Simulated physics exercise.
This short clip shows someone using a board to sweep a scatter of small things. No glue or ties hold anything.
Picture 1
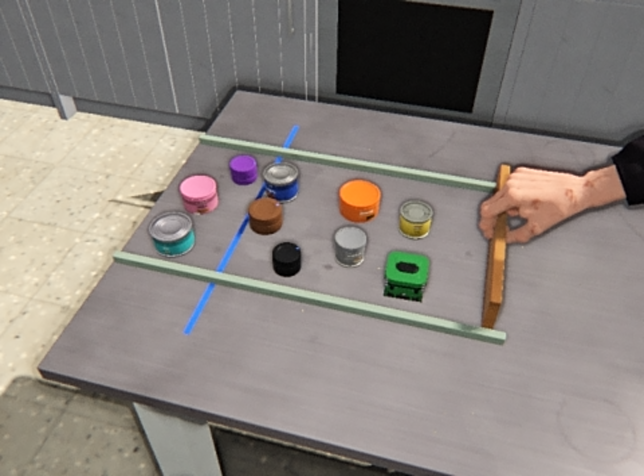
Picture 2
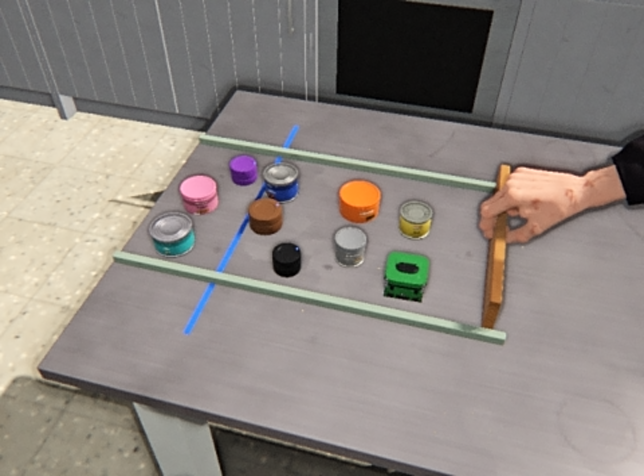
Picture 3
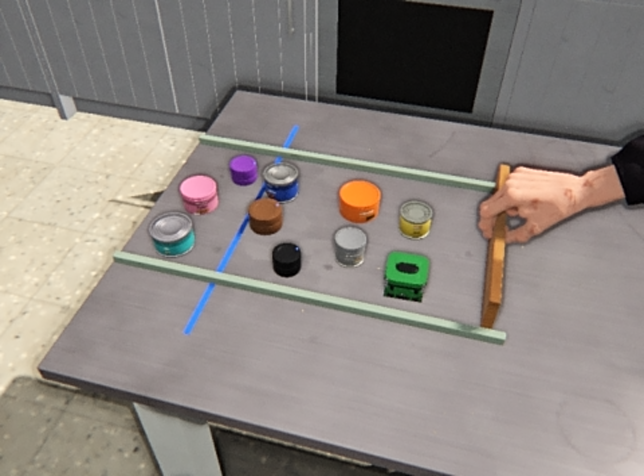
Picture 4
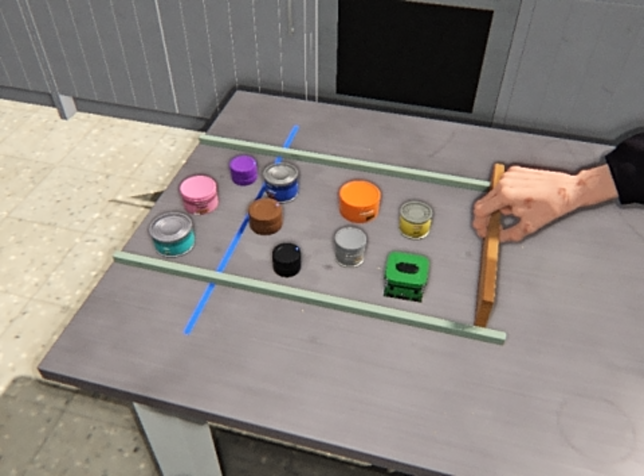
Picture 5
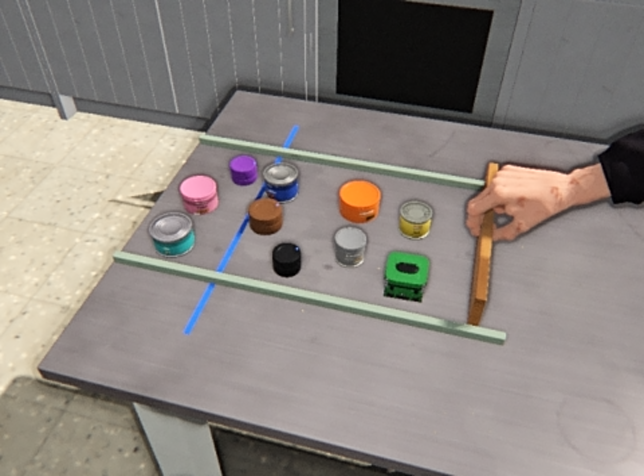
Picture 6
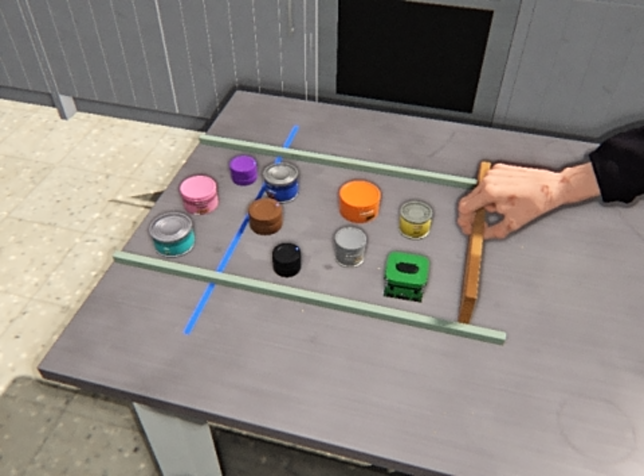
A hand held a wooden board upright at the right end of two pale green rails, then slid it slightly left toward the scattered colourful pots and lids, which all stayed still.
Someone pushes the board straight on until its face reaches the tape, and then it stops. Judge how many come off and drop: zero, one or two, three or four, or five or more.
Well, what drops off the end works out to none of them.
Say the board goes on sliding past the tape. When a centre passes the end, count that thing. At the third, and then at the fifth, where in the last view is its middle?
First: Around (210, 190). Next: Around (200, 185).
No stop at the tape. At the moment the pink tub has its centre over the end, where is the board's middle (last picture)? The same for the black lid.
The middle is at (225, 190) when it's the pink tub, and at (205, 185) when it's the black lid.
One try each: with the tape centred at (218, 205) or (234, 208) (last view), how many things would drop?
Taking the two tries in order, the numbers are 2 and 0.
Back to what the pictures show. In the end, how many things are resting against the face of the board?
It's 4 of them.
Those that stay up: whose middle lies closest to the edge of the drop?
The turquoise pot is foremost.
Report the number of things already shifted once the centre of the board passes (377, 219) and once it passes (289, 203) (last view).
At the first spot the count is 4, and at the second it is 8.
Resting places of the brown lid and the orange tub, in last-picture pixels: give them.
In the last view, the middles sit near (215, 202) and near (250, 169).
Soon after, none off yet; turquoise pot at rest near (173, 235); pink tub at rest near (200, 196); purple lid at rest near (244, 171).
At rest, the number that fall off is zero.
